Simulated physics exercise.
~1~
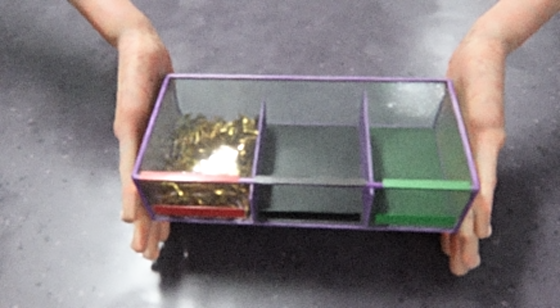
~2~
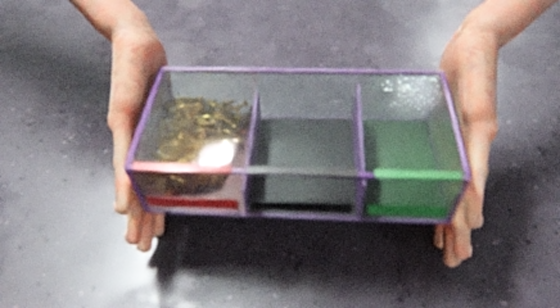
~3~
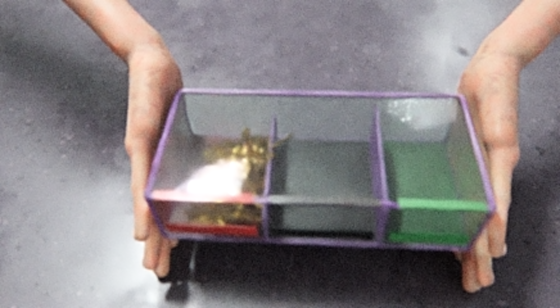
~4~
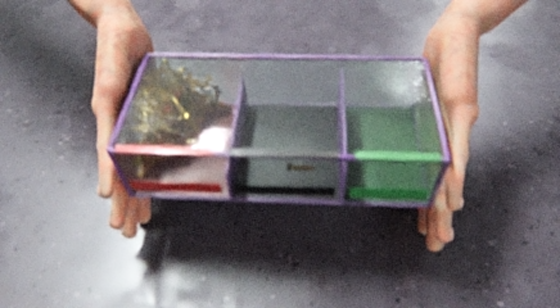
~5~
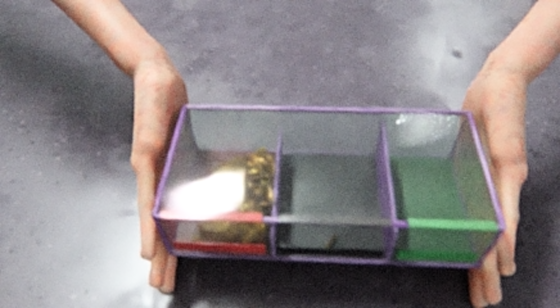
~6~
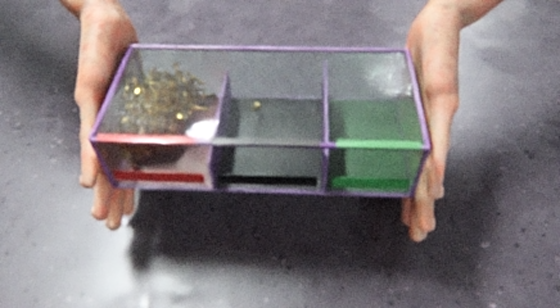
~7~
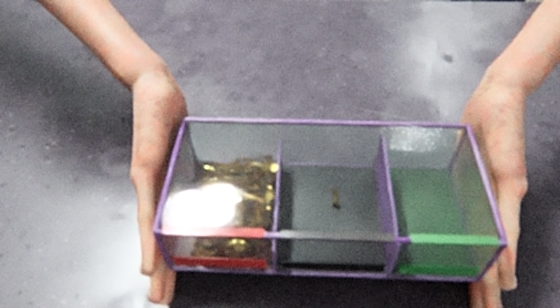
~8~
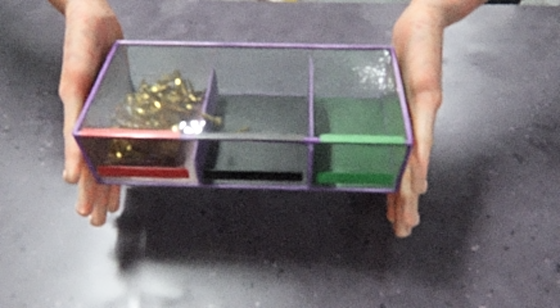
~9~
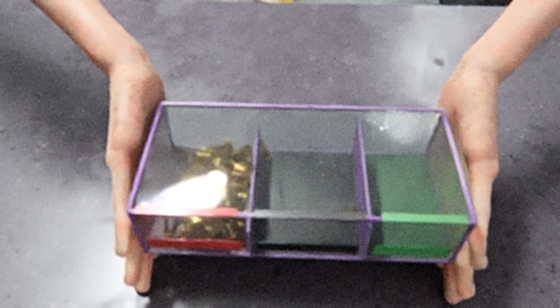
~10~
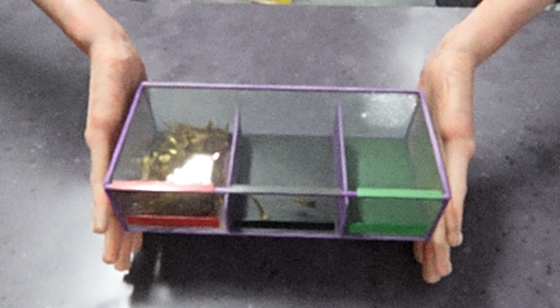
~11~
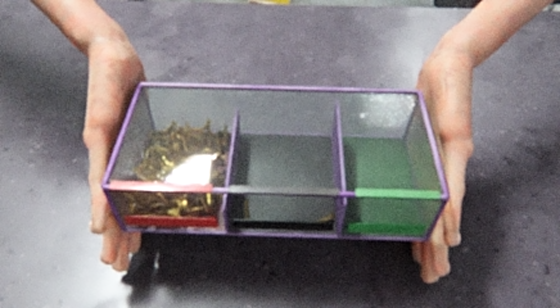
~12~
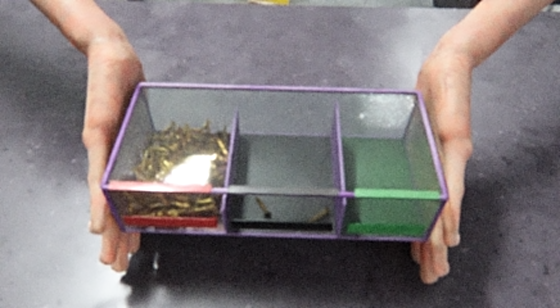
Two hands shaking a clear lidded box of brass-coloured screws, nearly all staying in the red-marked left compartment as it steadies.
